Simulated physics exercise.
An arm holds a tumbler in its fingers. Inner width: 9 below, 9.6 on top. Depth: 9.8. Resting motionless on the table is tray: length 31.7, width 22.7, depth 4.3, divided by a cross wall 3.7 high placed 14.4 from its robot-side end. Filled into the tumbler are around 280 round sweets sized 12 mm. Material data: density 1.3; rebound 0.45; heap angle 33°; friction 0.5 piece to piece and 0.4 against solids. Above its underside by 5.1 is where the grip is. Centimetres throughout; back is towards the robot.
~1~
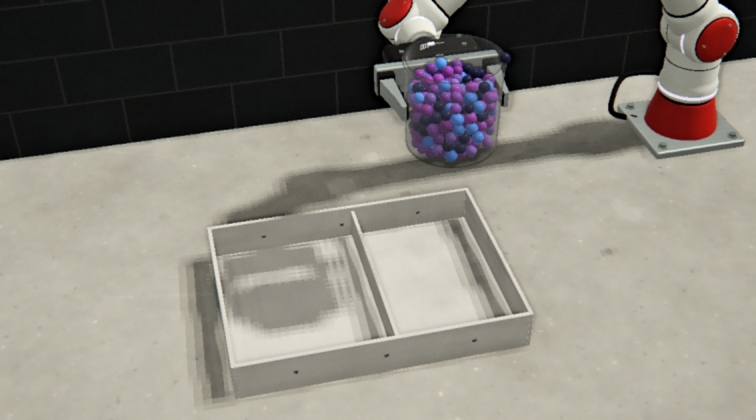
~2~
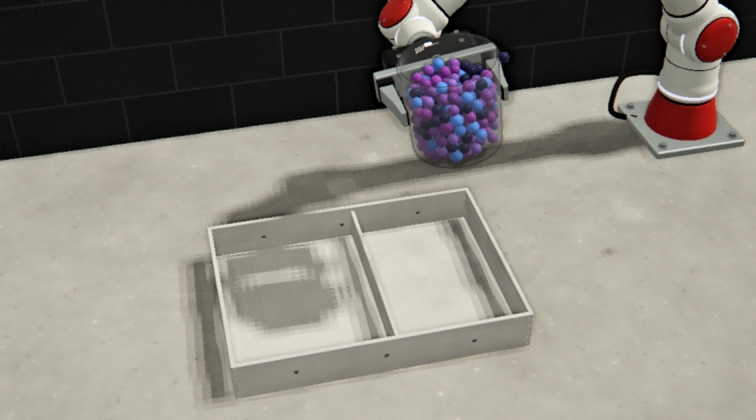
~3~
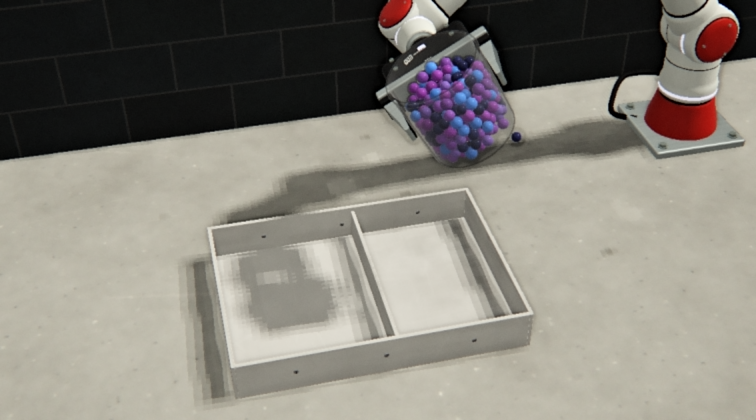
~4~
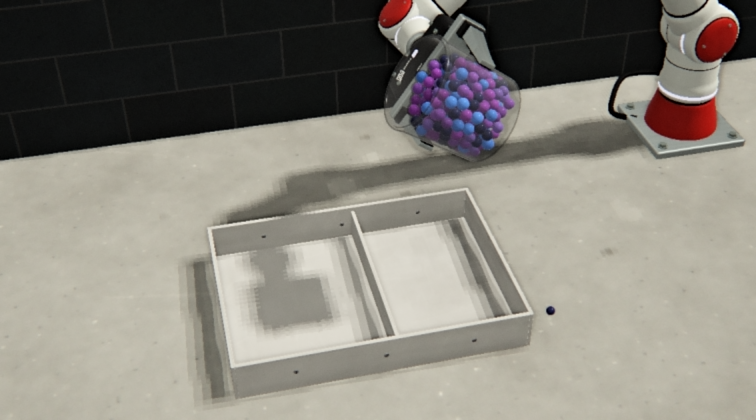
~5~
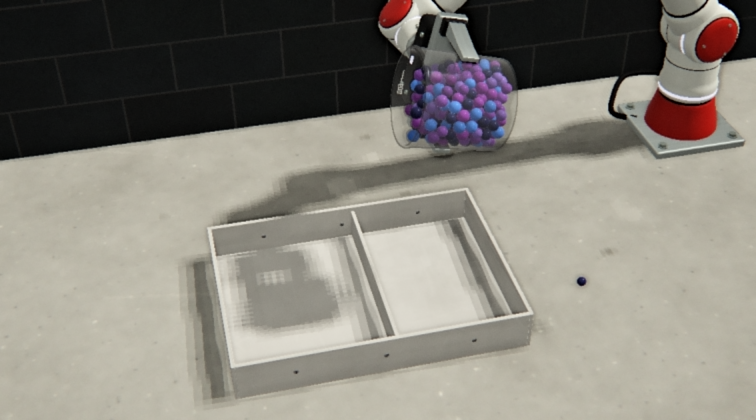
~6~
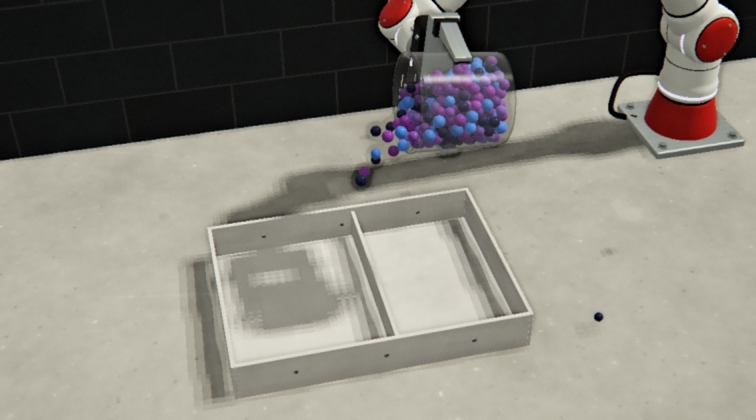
On a pale tabletop by a black wall, a robot arm tilted a clear tumbler of purple and blue balls onto its side; one dropped and rolled away, then several spilled out near the divided tray.
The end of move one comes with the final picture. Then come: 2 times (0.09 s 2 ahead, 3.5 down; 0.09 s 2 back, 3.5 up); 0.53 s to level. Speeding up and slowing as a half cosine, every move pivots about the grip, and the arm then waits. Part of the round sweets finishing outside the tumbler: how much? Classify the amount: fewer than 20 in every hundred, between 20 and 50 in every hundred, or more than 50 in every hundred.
Between 20 and 50 in every hundred.
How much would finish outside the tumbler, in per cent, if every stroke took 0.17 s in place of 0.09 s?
In that case around 25 per cent.
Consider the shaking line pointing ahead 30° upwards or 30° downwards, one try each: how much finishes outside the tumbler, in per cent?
Result: Approx. 95 % and 55 %, one try each.
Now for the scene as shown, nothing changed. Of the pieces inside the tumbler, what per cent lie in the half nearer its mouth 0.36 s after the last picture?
Near 50 %.
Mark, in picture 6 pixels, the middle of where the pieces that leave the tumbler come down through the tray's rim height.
About at (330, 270).
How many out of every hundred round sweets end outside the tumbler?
Roughly 40 per cent.
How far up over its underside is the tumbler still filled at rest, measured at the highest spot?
About 7.5 cm.
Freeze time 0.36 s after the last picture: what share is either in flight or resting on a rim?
Estimated fraction: Near 12 %.
Then, 0.36 s on, tilted 84° forward, highest piece 26 above the table; 210 in the tumbler, 36 in the far-side part, 1 in the robot-side part, 1 on the table or floor, 35 in flight or on a rim.
Then, 0.71 s on, tilted 21° forward, highest piece 28 above the table; 175 in the tumbler, 99 in the far-side part, 4 in the robot-side part, 4 on the table or floor, 1 in flight or on a rim.
Then, 1.09 s on, level, highest piece 28 above the table; 175 in the tumbler, 100 in the far-side part, 4 in the robot-side part, 4 on the table or floor.
Then, 2.14 s on, level, highest piece 28 above the table; 175 in the tumbler, 100 in the far-side part, 4 in the robot-side part, 4 on the table or floor.
In the end, 175 in the tumbler, 100 in the far-side part, 4 in the robot-side part, 4 on the table or floor. That is 38 % outside the tumbler.
